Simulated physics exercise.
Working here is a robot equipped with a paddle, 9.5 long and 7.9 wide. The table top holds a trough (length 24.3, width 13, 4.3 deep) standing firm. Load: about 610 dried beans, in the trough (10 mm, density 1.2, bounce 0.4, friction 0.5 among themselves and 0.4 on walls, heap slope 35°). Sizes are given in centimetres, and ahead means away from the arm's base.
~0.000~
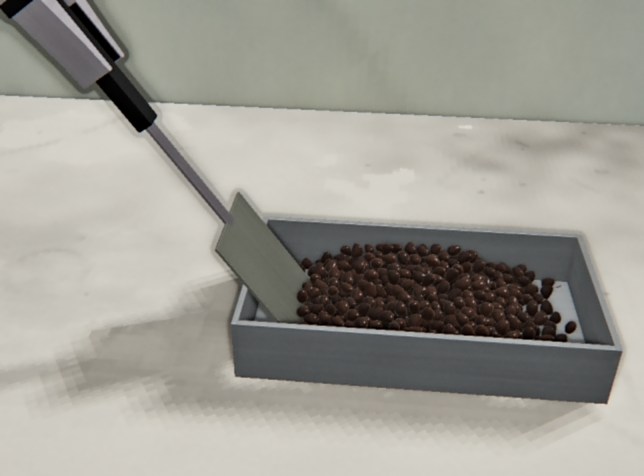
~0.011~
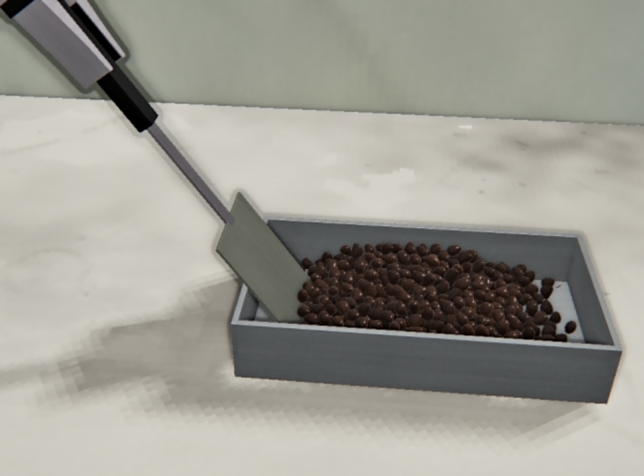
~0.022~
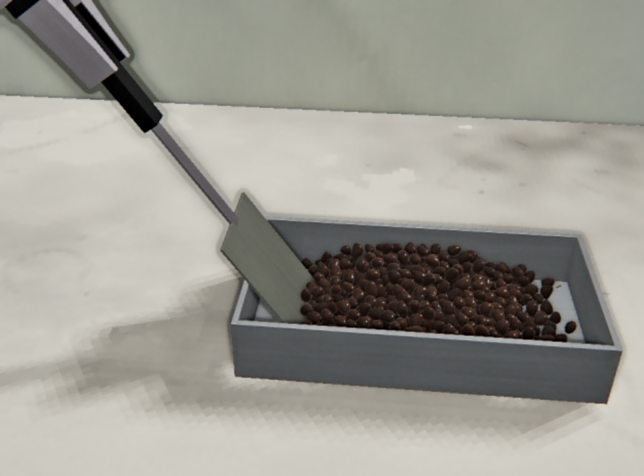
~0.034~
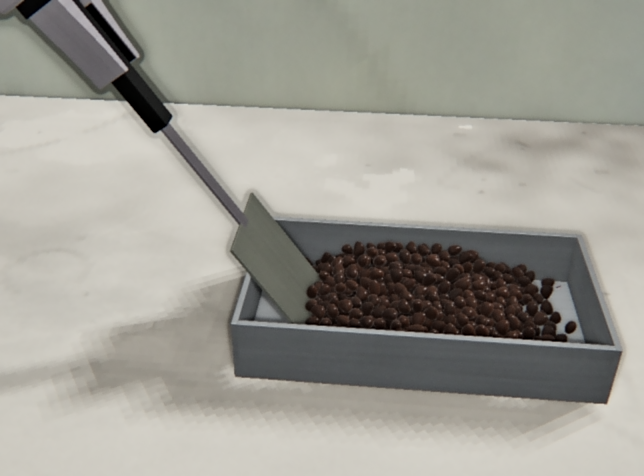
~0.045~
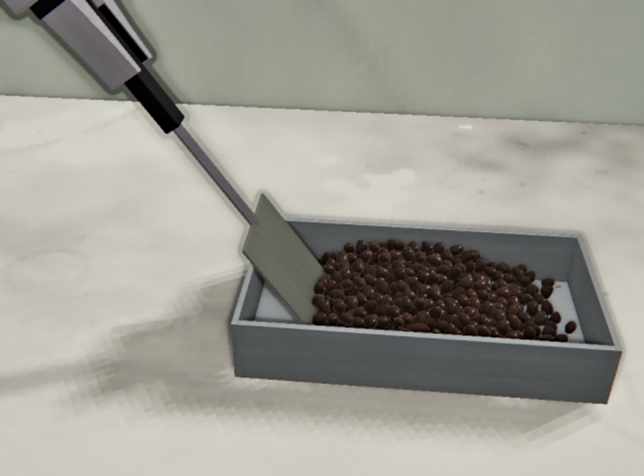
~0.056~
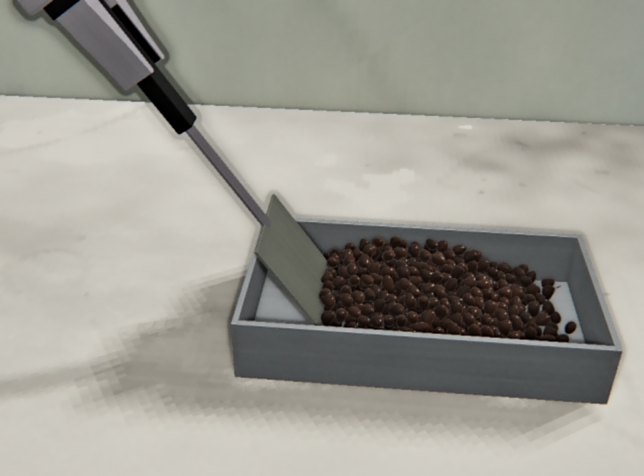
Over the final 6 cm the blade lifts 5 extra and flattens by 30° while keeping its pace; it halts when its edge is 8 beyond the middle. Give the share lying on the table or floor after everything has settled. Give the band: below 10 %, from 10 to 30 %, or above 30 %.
The share falls from 10 to 30 %.
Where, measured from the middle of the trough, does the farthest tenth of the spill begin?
About 30 cm from the centre.
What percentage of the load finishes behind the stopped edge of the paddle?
I'd guess around 40 in a hundred.
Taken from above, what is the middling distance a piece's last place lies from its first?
I'd put it at close to 5 centimetres.
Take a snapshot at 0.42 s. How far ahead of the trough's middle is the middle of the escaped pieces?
About 18 cm.
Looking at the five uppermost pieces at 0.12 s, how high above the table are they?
Roughly 6 centimetres.
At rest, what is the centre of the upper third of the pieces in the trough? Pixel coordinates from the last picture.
Pixel estimate: About (558, 297).
After 0.12 s, sloping 55°, highest piece 6 above the table; 610 in the trough.
After 0.19 s, sloping 45°, highest piece 7 above the table; 609 in the trough, 1 on the blade or in flight.
After 0.42 s, sloping 25°, highest piece 6 above the table; 476 in the trough, 128 on the table or floor, 6 on the blade or in flight.
After 1.47 s, sloping 25°, highest piece 5 above the table; 476 in the trough, 134 on the table or floor.
In the end, 476 in the trough, 134 on the table or floor. That is 22 % on the table or floor.
